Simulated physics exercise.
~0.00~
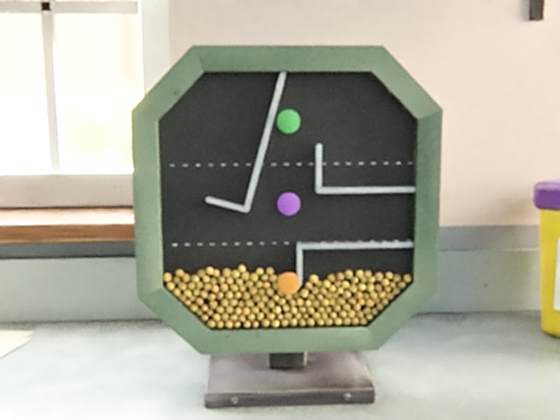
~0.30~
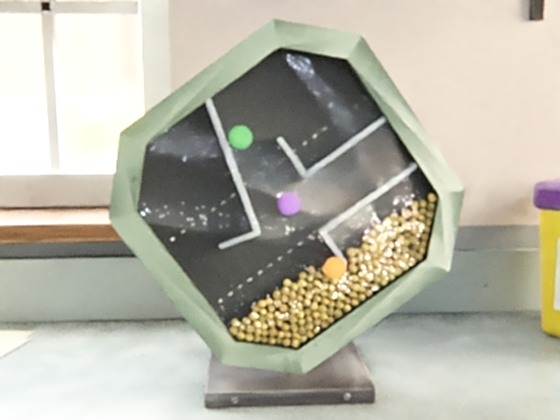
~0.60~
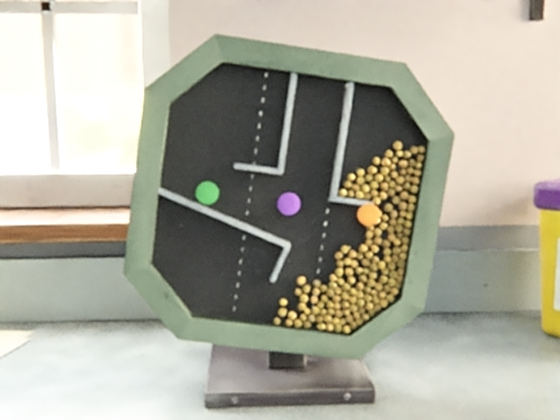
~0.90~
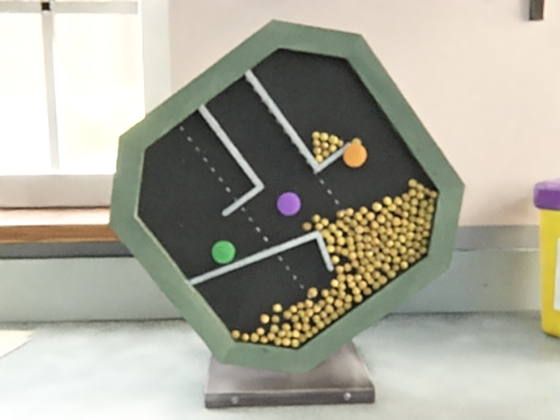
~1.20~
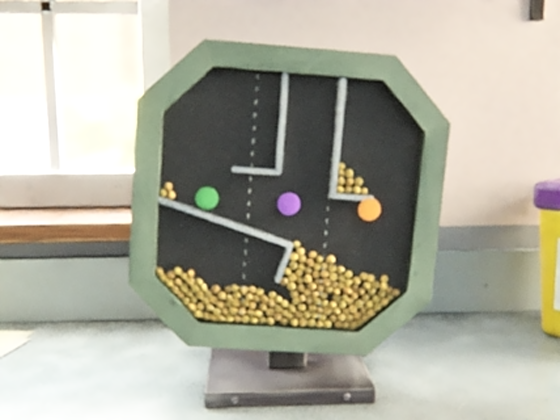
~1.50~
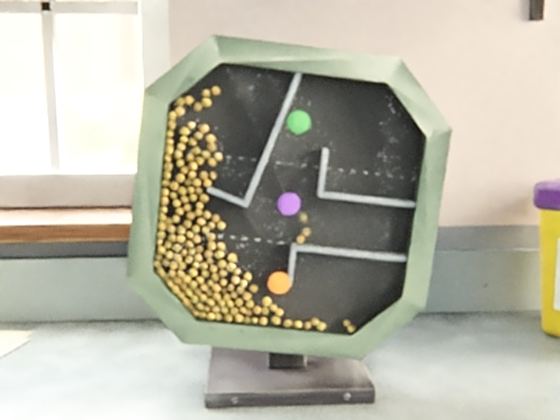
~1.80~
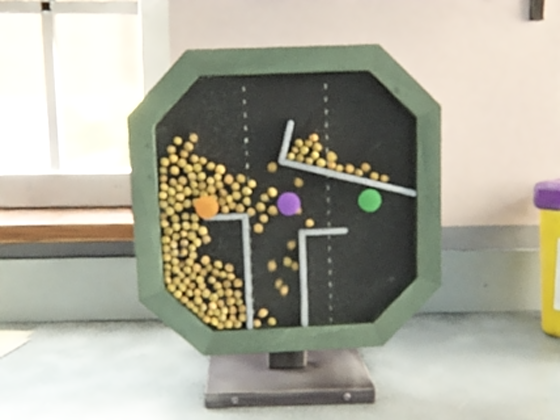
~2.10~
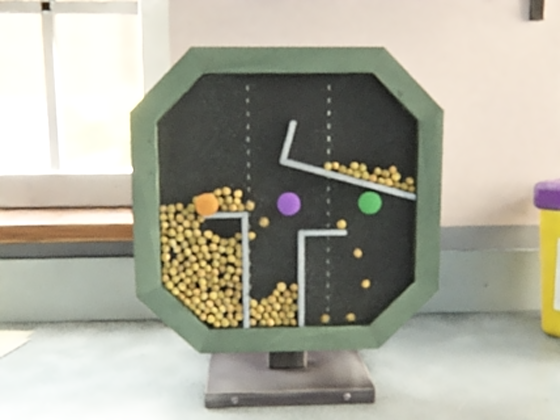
An eight-sided green case of small golden beads turned anticlockwise on its stand, then swung back well past its starting position, sending the beads sliding across; most ended heaped at the lower left around the orange dot, with some on a ledge at right.
